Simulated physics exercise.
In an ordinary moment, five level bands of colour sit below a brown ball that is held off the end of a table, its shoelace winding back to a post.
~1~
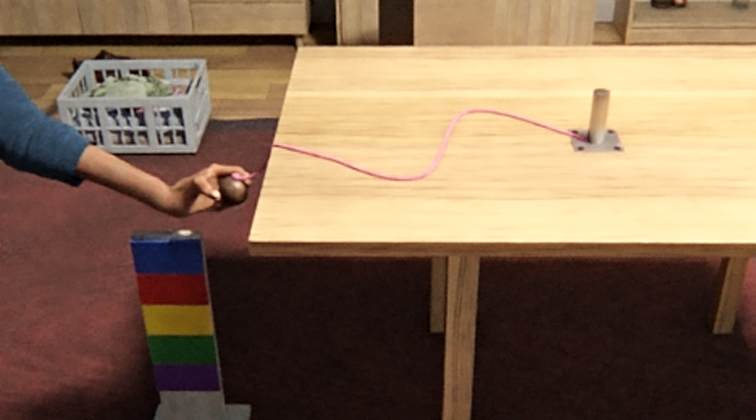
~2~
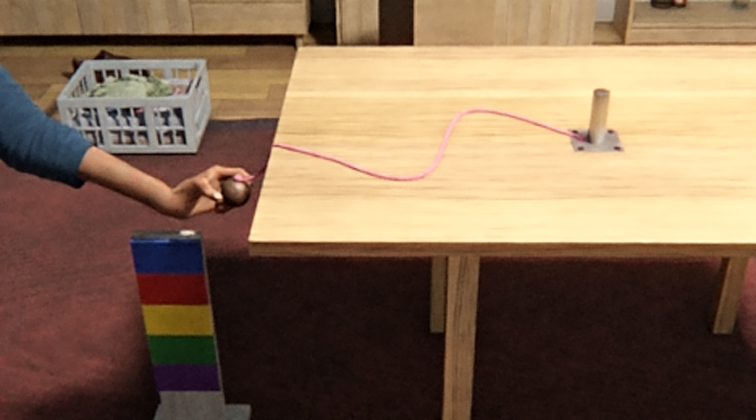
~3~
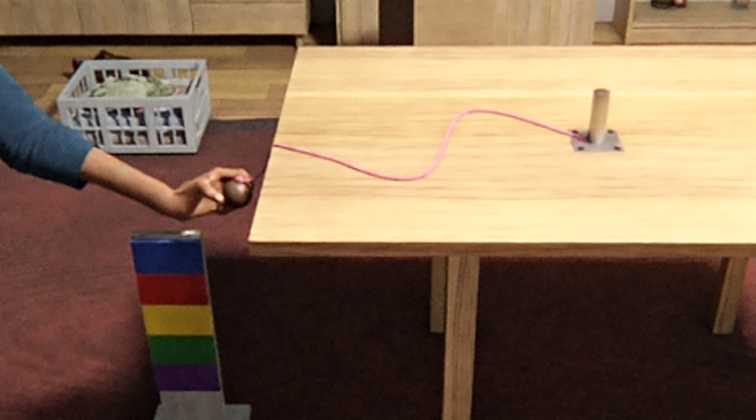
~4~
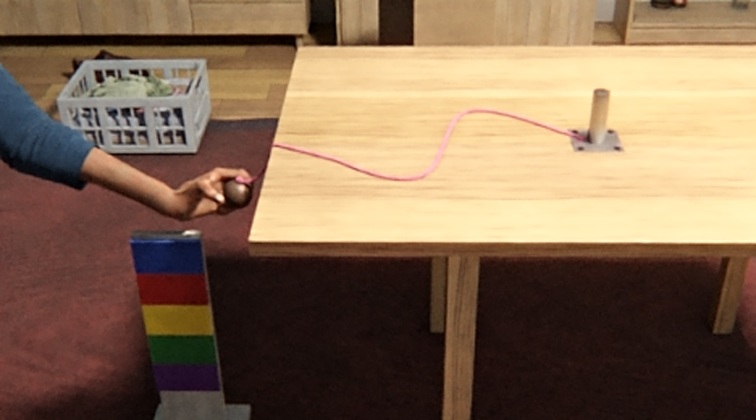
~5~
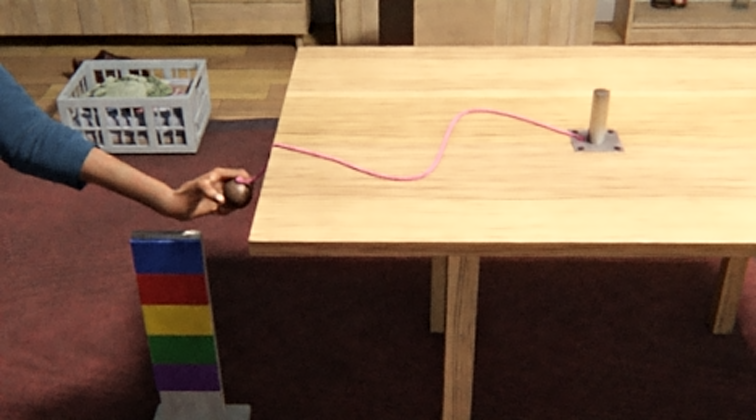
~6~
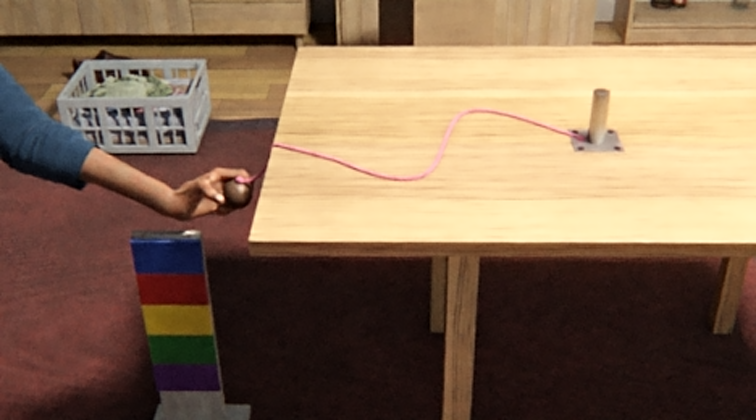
In a room with a dark red carpet, seen from slightly above, a pale wooden table stands before wooden cabinets and a crate of groceries. A blue-sleeved arm reaches from the left, holding a brown ball beside the table's edge above blue, red, yellow, green and purple bands, a pink shoelace winding to a post. The hand shifts very slightly, then stays nearly still, the camera fixed.
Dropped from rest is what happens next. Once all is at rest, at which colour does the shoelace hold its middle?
At yellow.
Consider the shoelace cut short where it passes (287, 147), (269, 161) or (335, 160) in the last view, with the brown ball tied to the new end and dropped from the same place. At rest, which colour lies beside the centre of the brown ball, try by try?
First try: Blue; second try: Red; third try: Above them all.
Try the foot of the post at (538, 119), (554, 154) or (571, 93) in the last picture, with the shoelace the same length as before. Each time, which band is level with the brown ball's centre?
In turn, green, then green, then yellow.
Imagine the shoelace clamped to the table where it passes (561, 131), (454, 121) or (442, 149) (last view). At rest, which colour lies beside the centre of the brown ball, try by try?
First try yellow, second red, third blue.
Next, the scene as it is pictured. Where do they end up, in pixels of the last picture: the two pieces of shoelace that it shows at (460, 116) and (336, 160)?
Point one to (435, 138), point two to (278, 196).
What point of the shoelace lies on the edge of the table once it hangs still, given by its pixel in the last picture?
Answer: The point at (394, 179).
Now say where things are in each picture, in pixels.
The first picture shows brown ball (234, 191); blue (167, 258); red (172, 290); yellow (177, 321); green (182, 350); purple (187, 379).
The second picture shows brown ball (236, 193); shoelace through (545, 126) (463, 114) (441, 151) (381, 176) (307, 152).
The third picture shows brown ball (237, 194).
The fourth picture shows brown ball (237, 194); shoelace through (545, 126) (463, 114) (441, 151) (381, 176) (307, 152).
The fifth picture shows brown ball (237, 194).
The sixth picture shows brown ball (237, 194); shoelace through (545, 126) (463, 114) (441, 151) (381, 176) (307, 152).
Soon after, ball near (291, 294); level with red.
Then, ball near (283, 303); level with yellow.
At rest, ball near (284, 310); level with yellow. At yellow.
